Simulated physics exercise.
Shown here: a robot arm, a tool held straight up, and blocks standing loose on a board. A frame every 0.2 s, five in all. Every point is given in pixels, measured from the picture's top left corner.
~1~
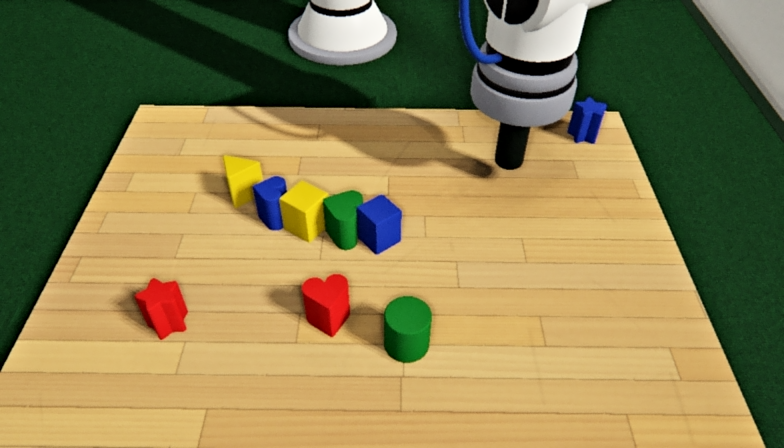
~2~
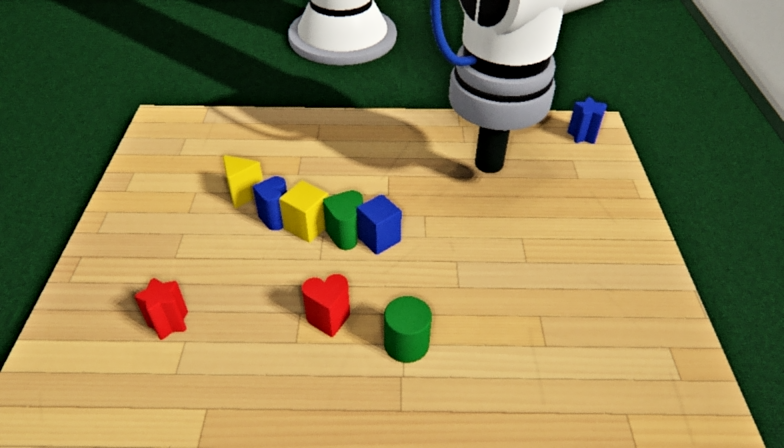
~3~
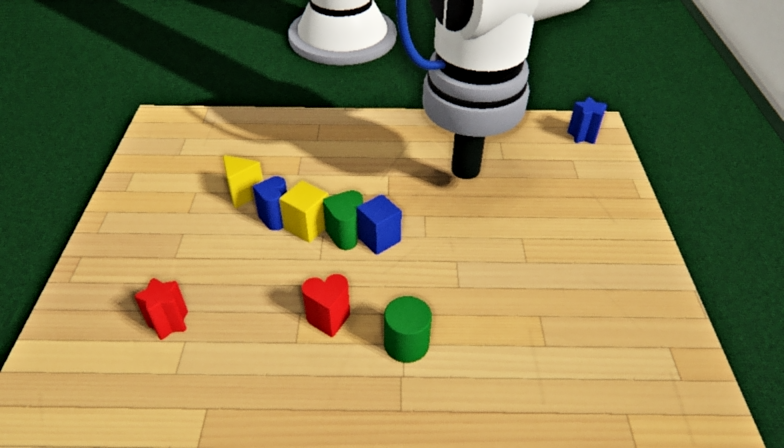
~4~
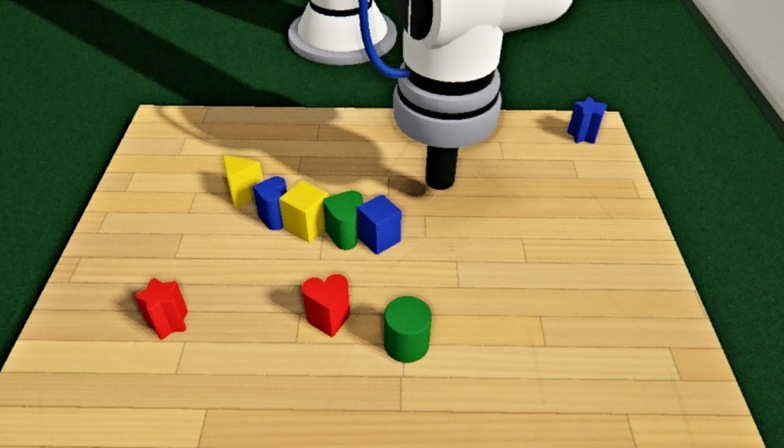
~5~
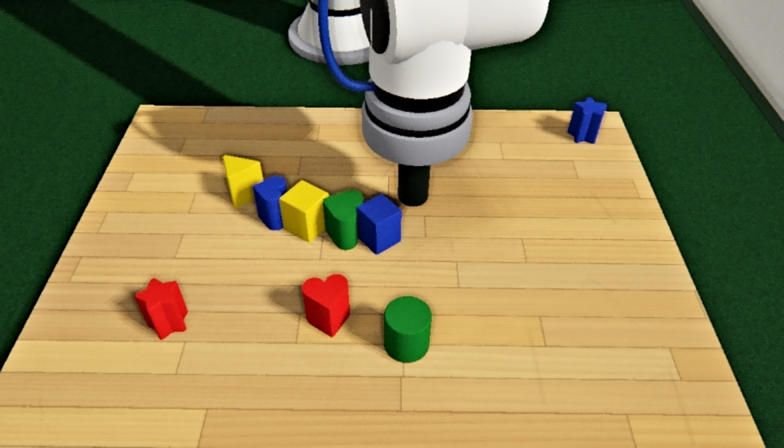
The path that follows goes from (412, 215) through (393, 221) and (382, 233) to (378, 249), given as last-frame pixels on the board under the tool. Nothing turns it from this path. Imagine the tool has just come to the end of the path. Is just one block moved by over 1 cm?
Yes
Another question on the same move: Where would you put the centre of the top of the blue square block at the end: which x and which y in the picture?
That would be at about pixel (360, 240).
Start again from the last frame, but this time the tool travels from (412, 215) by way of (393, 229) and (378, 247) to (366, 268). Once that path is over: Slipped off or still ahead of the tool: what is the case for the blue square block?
Carried ahead at the end.
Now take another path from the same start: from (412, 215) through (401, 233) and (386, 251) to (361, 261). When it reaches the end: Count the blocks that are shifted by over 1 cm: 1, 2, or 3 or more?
Total moved: Two.
What follows on the original path. Halfway along, tool at (385, 209); green heart at (341, 206), turned 15° clockwise; blue square block at (371, 216), turned 20° anticlockwise.
At the end, tool at (378, 232); yellow square block in place; green heart at (341, 206), turned 15° clockwise; blue square block at (360, 240), turned 15° anticlockwise.
